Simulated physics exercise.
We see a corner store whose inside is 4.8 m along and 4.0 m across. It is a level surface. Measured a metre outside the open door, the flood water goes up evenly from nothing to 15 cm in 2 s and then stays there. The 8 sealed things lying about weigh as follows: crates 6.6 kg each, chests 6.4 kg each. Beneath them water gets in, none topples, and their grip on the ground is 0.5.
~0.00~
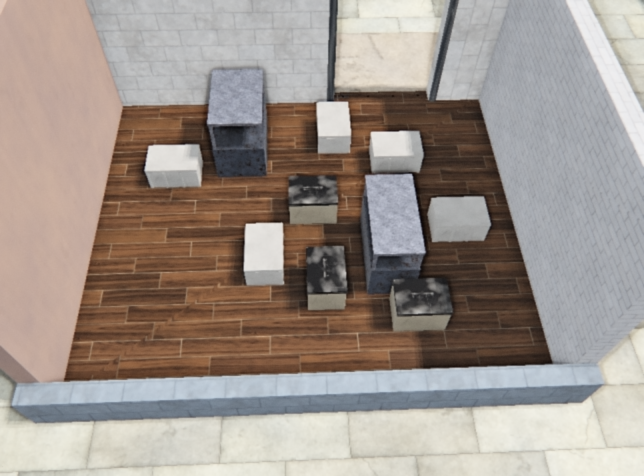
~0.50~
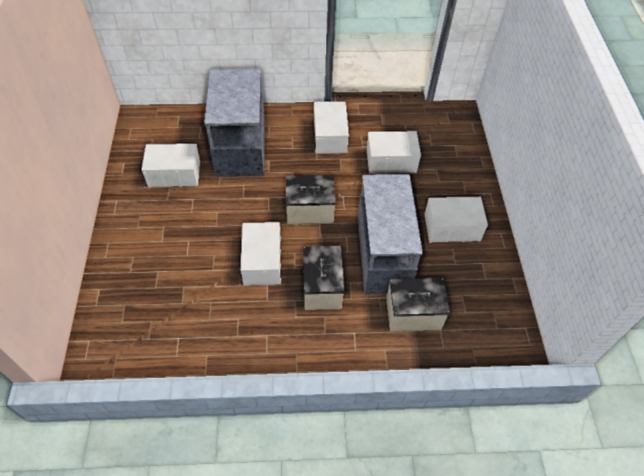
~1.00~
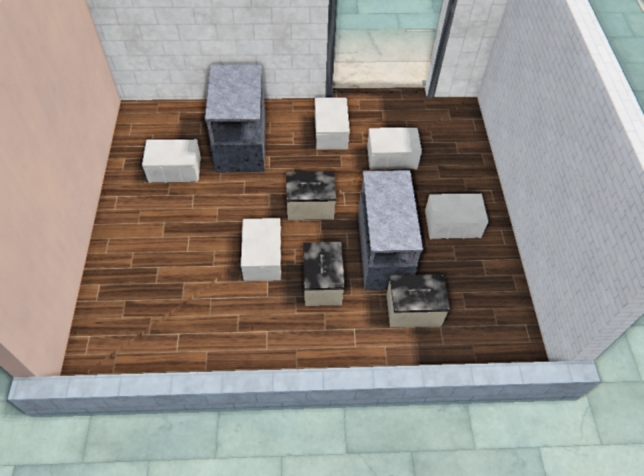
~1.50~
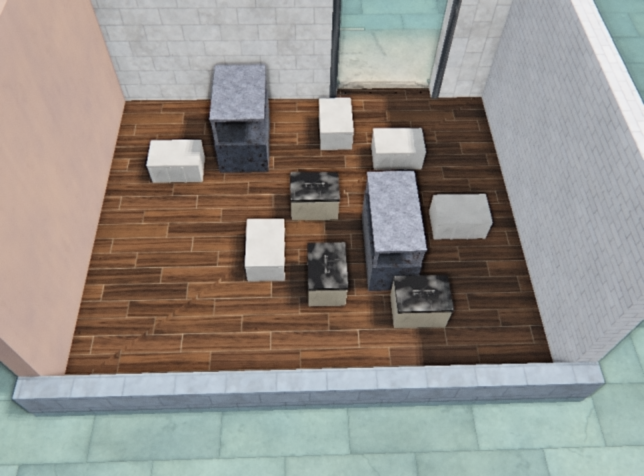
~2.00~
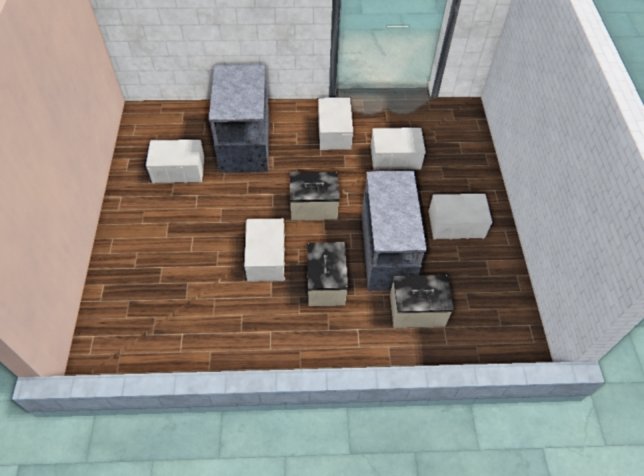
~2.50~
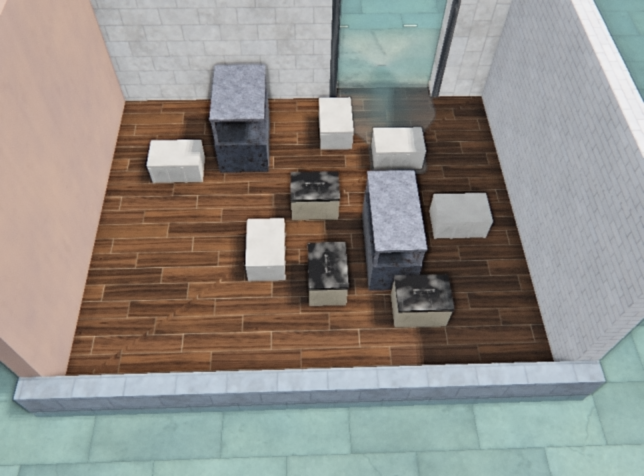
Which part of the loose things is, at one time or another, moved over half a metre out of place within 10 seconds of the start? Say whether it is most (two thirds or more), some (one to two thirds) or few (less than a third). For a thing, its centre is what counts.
Most.
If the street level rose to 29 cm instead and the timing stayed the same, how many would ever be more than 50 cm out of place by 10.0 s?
8.
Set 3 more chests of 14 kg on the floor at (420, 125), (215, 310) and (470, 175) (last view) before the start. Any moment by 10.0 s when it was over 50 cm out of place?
In that order: Over, short of it, over.
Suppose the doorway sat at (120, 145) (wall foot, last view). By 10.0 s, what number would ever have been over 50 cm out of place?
Count: 4.
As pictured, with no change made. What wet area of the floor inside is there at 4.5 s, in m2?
Near 8.0 m2 in all.
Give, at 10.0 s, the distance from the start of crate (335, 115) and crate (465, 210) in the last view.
The first is 50 cm from its start, the second 300 cm.
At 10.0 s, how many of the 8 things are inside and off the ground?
5.
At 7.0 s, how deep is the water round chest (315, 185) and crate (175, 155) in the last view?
Some 3 cm at the first, some 1 cm at the second.
After 3.5 s 1 of 8 are over 50 cm from their spots; 0 afloat.
After 4.5 s 2 of 8 are over 50 cm from their spots; 1 afloat.
After 7.0 s 6 of 8 are over 50 cm from their spots; 3 afloat.
After 10.0 s 7 of 8 are over 50 cm from their spots, and 7 have been at some point; 5 afloat.
